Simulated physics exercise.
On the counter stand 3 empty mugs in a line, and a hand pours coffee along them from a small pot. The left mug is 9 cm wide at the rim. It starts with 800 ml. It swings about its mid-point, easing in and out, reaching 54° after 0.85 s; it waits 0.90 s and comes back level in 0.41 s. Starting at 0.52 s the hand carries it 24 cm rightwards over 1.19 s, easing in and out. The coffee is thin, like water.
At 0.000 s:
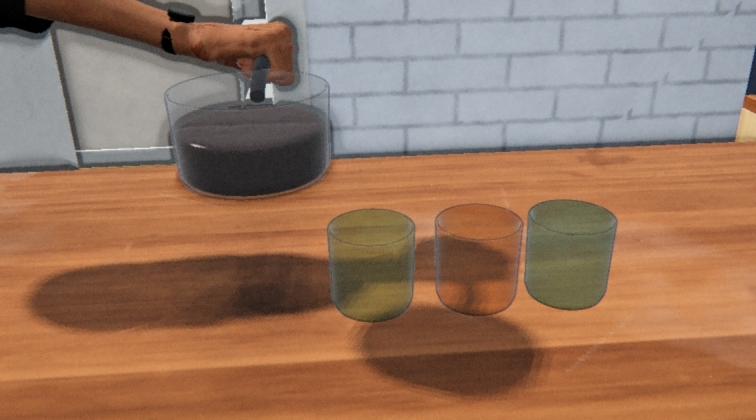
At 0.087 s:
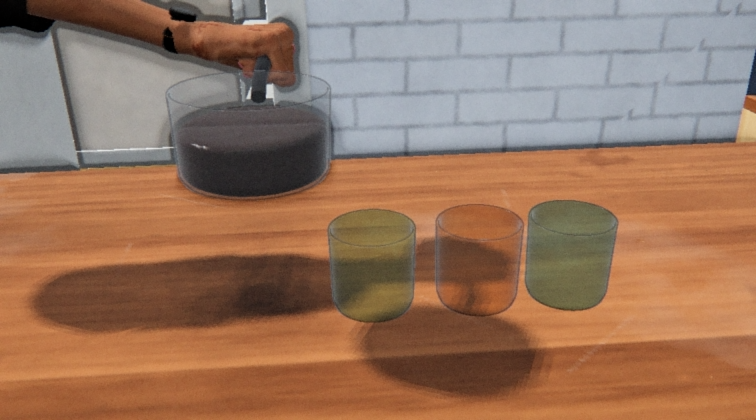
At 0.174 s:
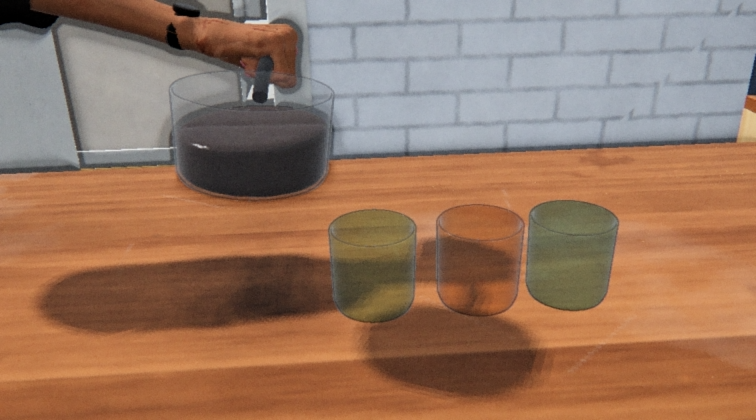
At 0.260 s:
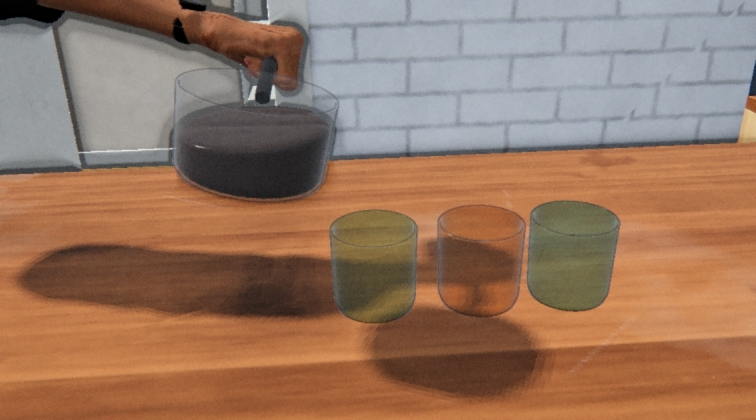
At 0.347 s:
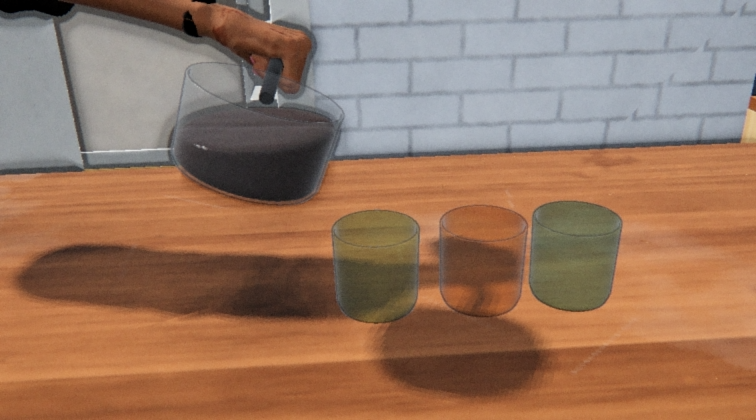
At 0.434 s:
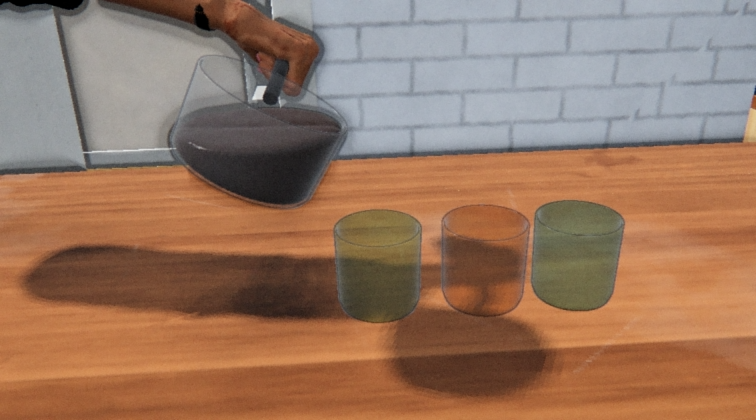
The clip shows a hand holding a clear pot of dark liquid behind three empty mugs lined up on a wooden counter; the hand gradually tilts the pot to the right, and it shifts slightly rightward.
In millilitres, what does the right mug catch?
About 190 ml.
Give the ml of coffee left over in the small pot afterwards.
About 290 ml.
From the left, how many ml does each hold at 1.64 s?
Roughly 60 ml left, 160 ml middle, 140 ml right.
Then, 0.92 s in, the tilt is 54° and from the left they hold 60 ml, 5 ml, 0 ml, the small pot 595 ml, and 15 ml is on the counter.
Then, 1.27 s in, the tilt is 54° and from the left they hold 60 ml, 160 ml, 15 ml, the small pot 420 ml, and 75 ml is on the counter.
Then, 1.64 s in, the tilt is 54° and from the left they hold 60 ml, 160 ml, 135 ml, the small pot 320 ml, and 100 ml is on the counter.
Then, 2.04 s in, the tilt is 11° and from the left they hold 60 ml, 160 ml, 190 ml, the small pot 295 ml, and 100 ml is on the counter.
Finally, from the left they hold 60 ml, 160 ml, 190 ml, the small pot 295 ml, and 100 ml is on the counter.
